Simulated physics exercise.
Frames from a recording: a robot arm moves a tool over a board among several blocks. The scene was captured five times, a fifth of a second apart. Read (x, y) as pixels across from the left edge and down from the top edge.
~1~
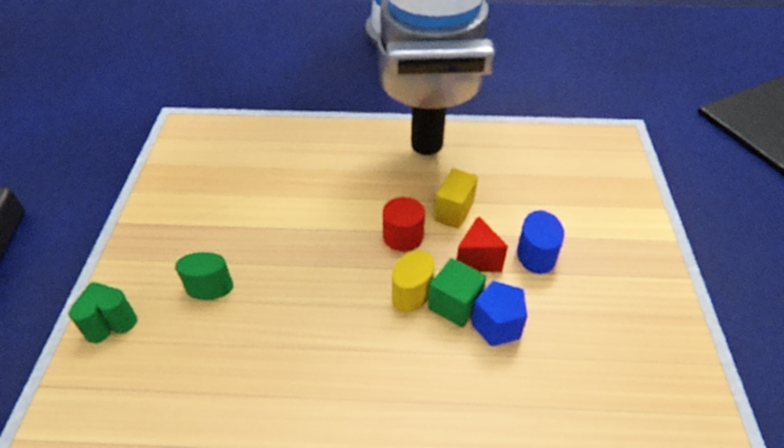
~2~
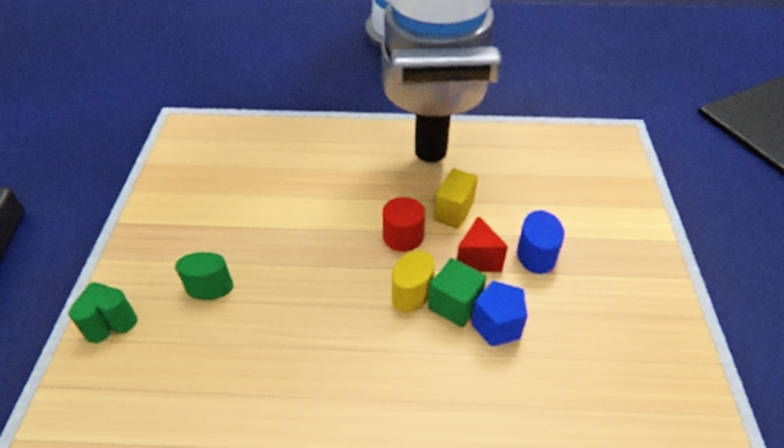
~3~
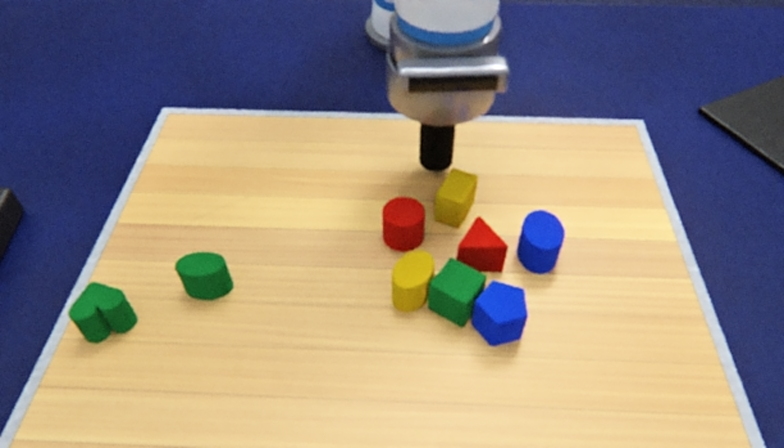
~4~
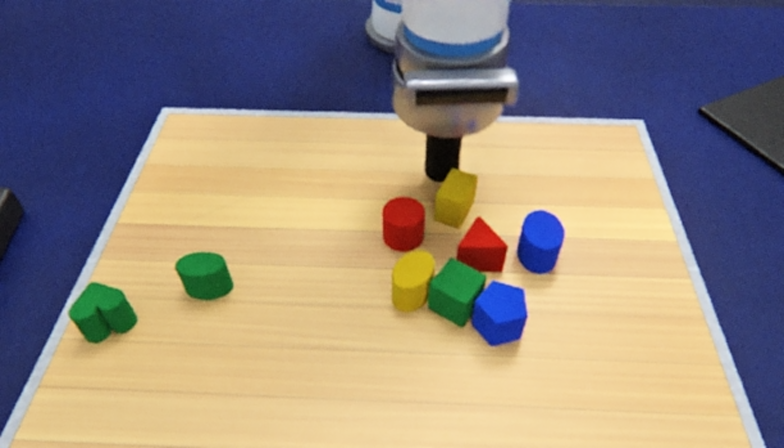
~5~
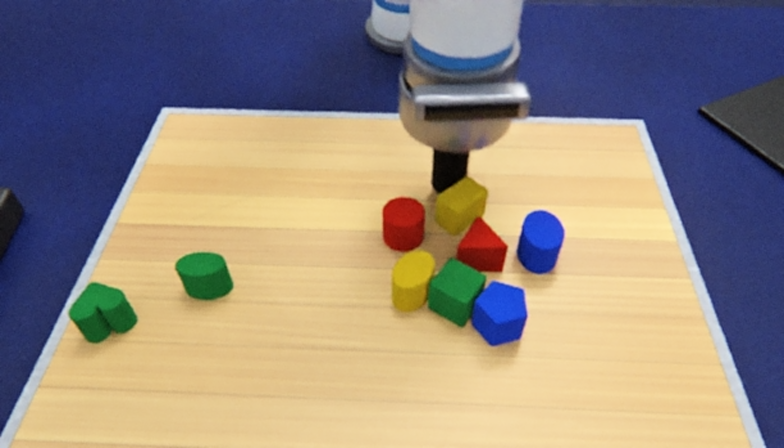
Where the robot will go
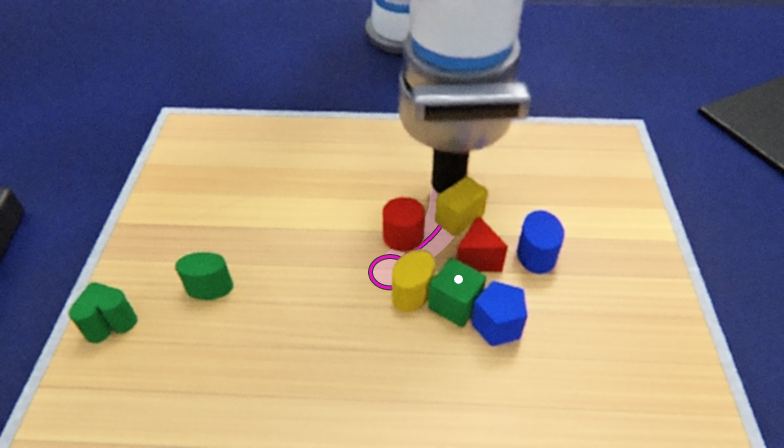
A light wooden board edged in pale trim lies on a deep blue surface, seen from above at an angle by a still camera. Red, yellow, green and blue blocks cluster right of centre, with two green pieces at left. A robot arm's black tool moves toward the viewer and slightly right from the far edge, then nudges and turns the yellow block nearest it.
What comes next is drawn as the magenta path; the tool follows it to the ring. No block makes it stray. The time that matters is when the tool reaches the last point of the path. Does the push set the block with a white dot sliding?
No, it doesn't check out.
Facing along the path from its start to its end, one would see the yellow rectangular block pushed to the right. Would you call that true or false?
False
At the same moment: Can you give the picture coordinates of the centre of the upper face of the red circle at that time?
Just about (364, 222).
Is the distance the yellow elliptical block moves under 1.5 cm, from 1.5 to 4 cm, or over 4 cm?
The block winds up within 1.5 cm of where it is now.
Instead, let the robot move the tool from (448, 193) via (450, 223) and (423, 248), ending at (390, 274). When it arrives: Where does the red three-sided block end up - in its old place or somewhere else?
By the end it has moved.
Path on the board, from (448, 193) over (443, 222) and (419, 247) to (390, 272); the dot is on the green square piece.
What follows on the original path. One third of the way, tool (443, 213); yellow rectangular block (474, 211).
Two thirds of the way, tool (420, 238); red circle (379, 219); yellow rectangular block (475, 213).
At the end, tool (390, 263); red circle (364, 222); yellow elliptical block (414, 273); green square piece in place; yellow rectangular block (475, 213).
